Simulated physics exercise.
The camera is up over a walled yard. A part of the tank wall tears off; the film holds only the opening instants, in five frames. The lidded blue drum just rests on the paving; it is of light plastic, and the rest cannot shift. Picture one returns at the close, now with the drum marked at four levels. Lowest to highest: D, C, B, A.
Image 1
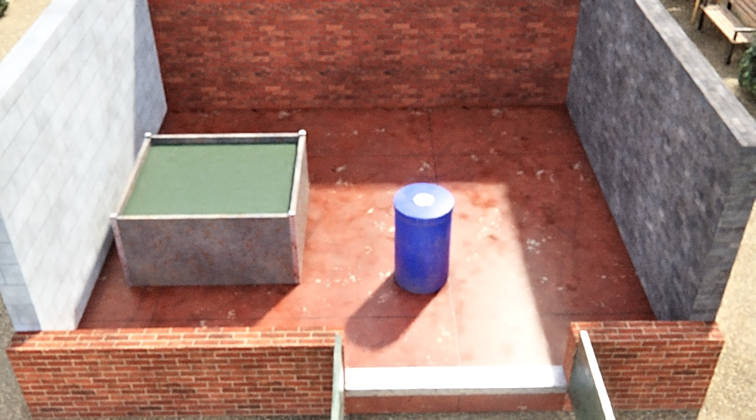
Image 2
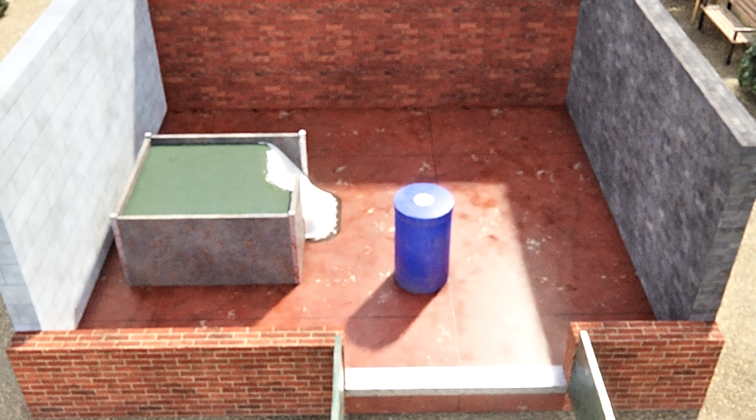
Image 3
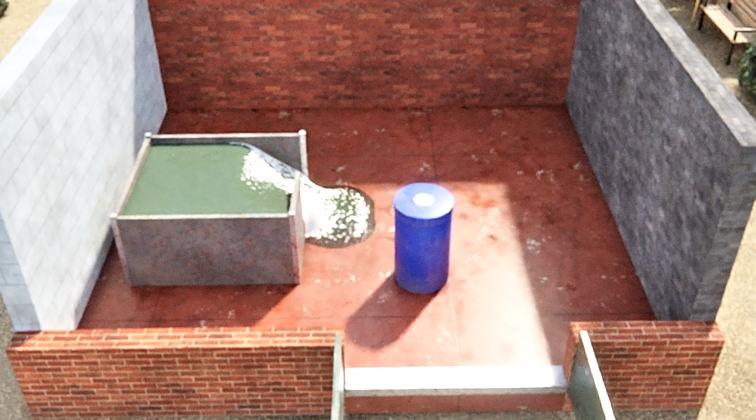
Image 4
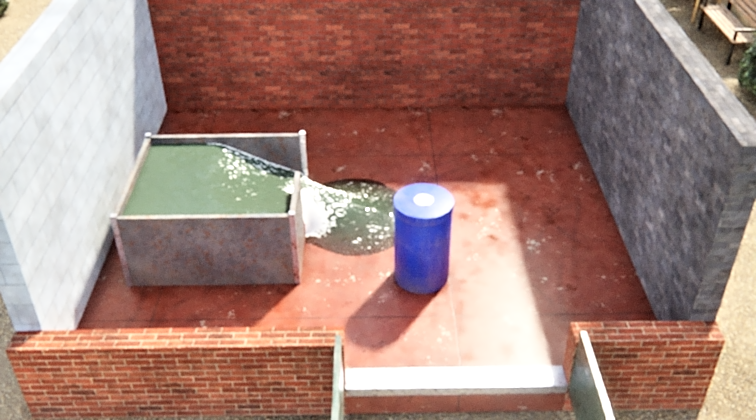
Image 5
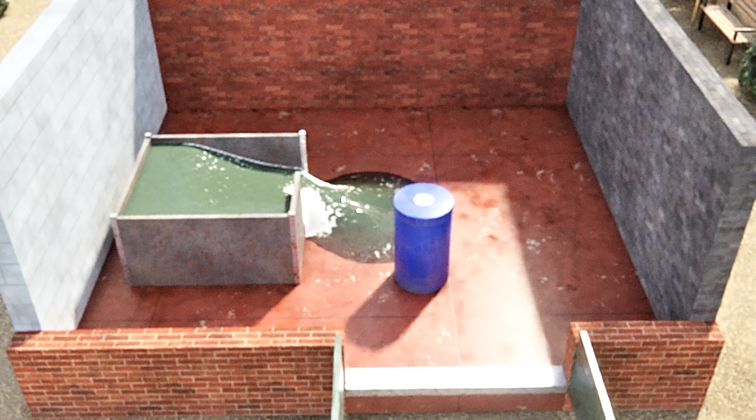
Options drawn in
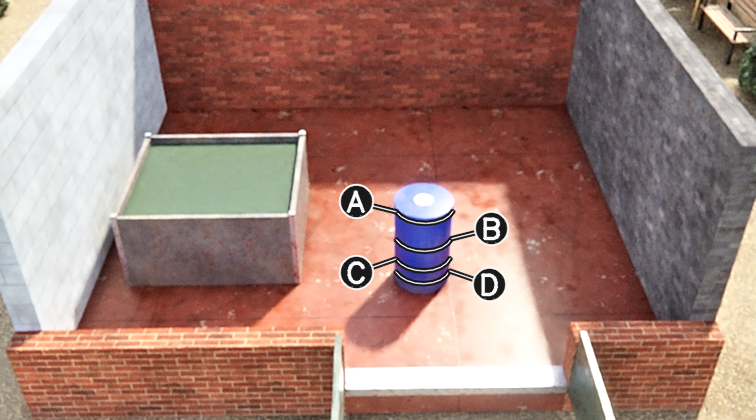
Green water pours from the right side of a full, grey-walled tank at the left of a walled yard, seen from a fixed, raised viewpoint. A blue drum stands upright and still near the middle of the red floor, between a white wall at left and a dark grey one at right, with brick behind. The water foams white, then spreads rightward in a rounded, darkening pool that reaches the drum.
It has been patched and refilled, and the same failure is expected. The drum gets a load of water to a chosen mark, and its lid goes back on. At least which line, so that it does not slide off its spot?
D.
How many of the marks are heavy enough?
All four.
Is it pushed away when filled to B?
No, not at all.
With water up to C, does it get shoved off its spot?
No, that is safe.
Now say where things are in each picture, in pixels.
Lid of the blue drum at (424, 201); tank full, its middle at (216, 179); open gate at (457, 328), in the first frame.
In the second frame, 1 % of the ground under water, its edge towards the drum at (332, 227).
In the third frame, 3 % of the ground under water, its edge towards the drum at (349, 242).
In the fourth frame, 5 % of the ground under water, its edge towards the drum at (373, 249).
Lid of the blue drum at (424, 201); 8 % of the ground under water, its edge towards the drum at (414, 248), in the fifth frame.
In white, A at (425, 223); B at (424, 251); C at (424, 270); D at (423, 283); from the bottom up D, C, B, A.
With A, it does not move.
With B, it does not move.
With C, it does not move.
With D, it does not move.
